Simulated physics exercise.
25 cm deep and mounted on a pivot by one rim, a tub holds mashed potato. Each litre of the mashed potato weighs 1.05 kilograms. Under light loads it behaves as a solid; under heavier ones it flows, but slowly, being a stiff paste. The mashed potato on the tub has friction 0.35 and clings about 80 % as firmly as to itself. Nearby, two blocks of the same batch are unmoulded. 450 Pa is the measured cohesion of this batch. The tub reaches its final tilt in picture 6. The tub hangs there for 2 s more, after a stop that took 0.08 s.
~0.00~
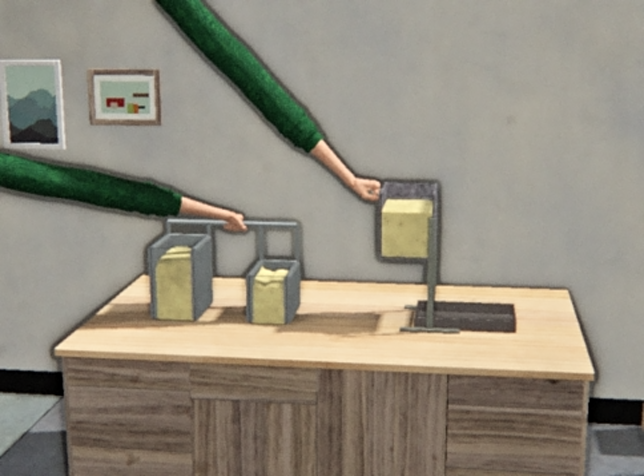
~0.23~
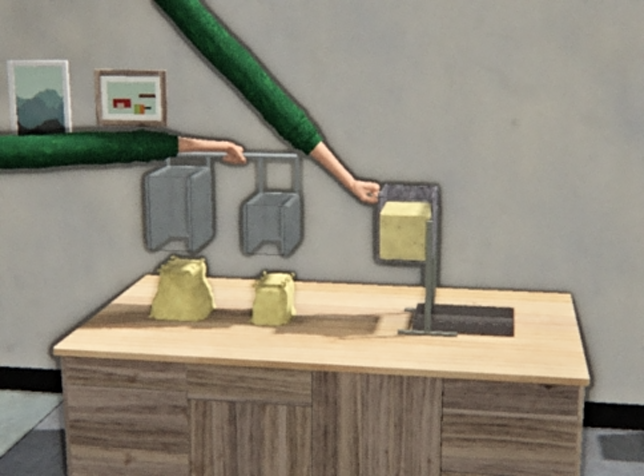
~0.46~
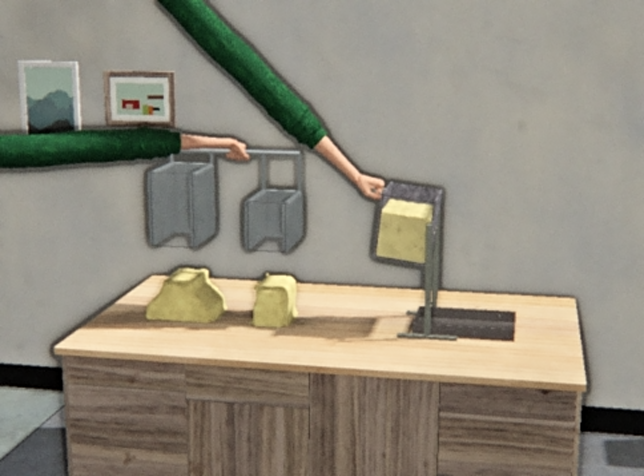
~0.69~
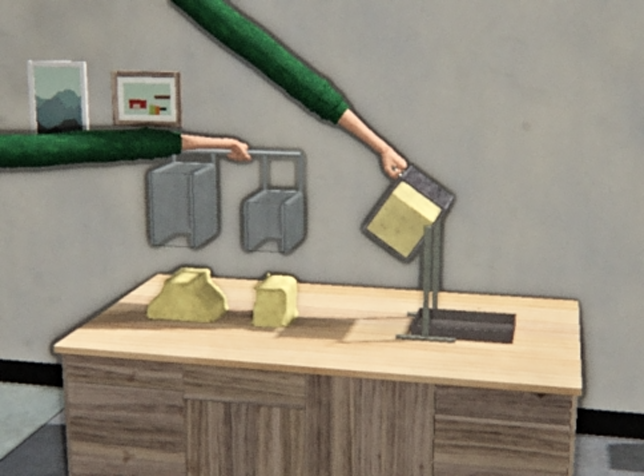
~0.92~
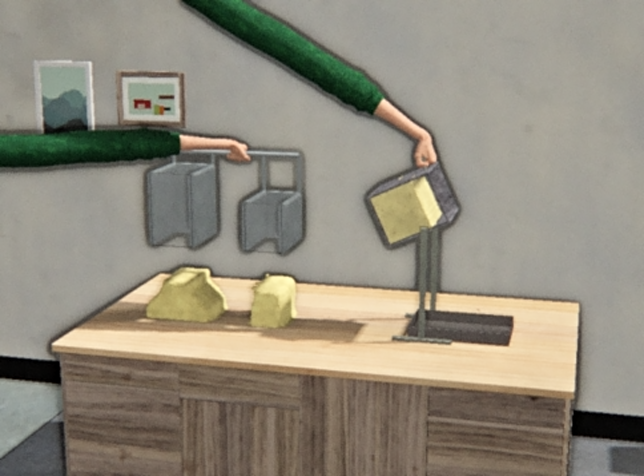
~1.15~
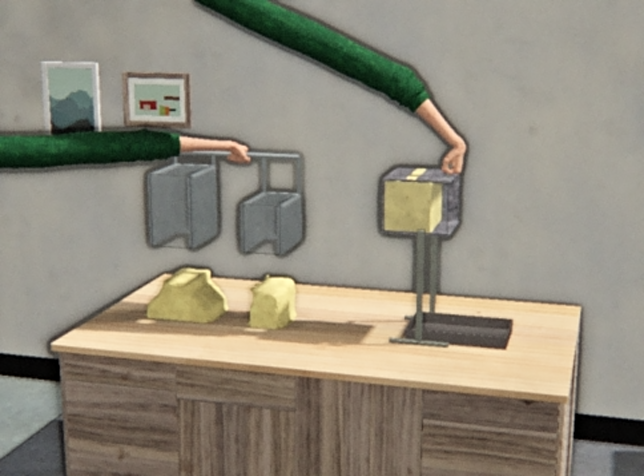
Green-sleeved arms lifting two grey moulds off pale yellow blocks, which sag, then turning a tub of yellow mash onto its side.
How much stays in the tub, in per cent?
Roughly 100 per cent stays in the tub.
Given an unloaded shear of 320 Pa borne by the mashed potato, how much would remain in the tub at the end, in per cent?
75 %.
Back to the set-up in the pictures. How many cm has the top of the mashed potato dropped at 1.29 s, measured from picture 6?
Around 0 cm below its level in the last picture.
After 1.29 s, the tub is at 90 degrees and holds 100 %.
After 1.46 s, the tub is at 90 degrees and holds 100 %.
After 1.63 s, the tub is at 90 degrees and holds 100 %.
After 1.80 s, the tub is at 90 degrees and holds 100 %.
After 3.15 s, the tub is at 90 degrees and holds 100 %.
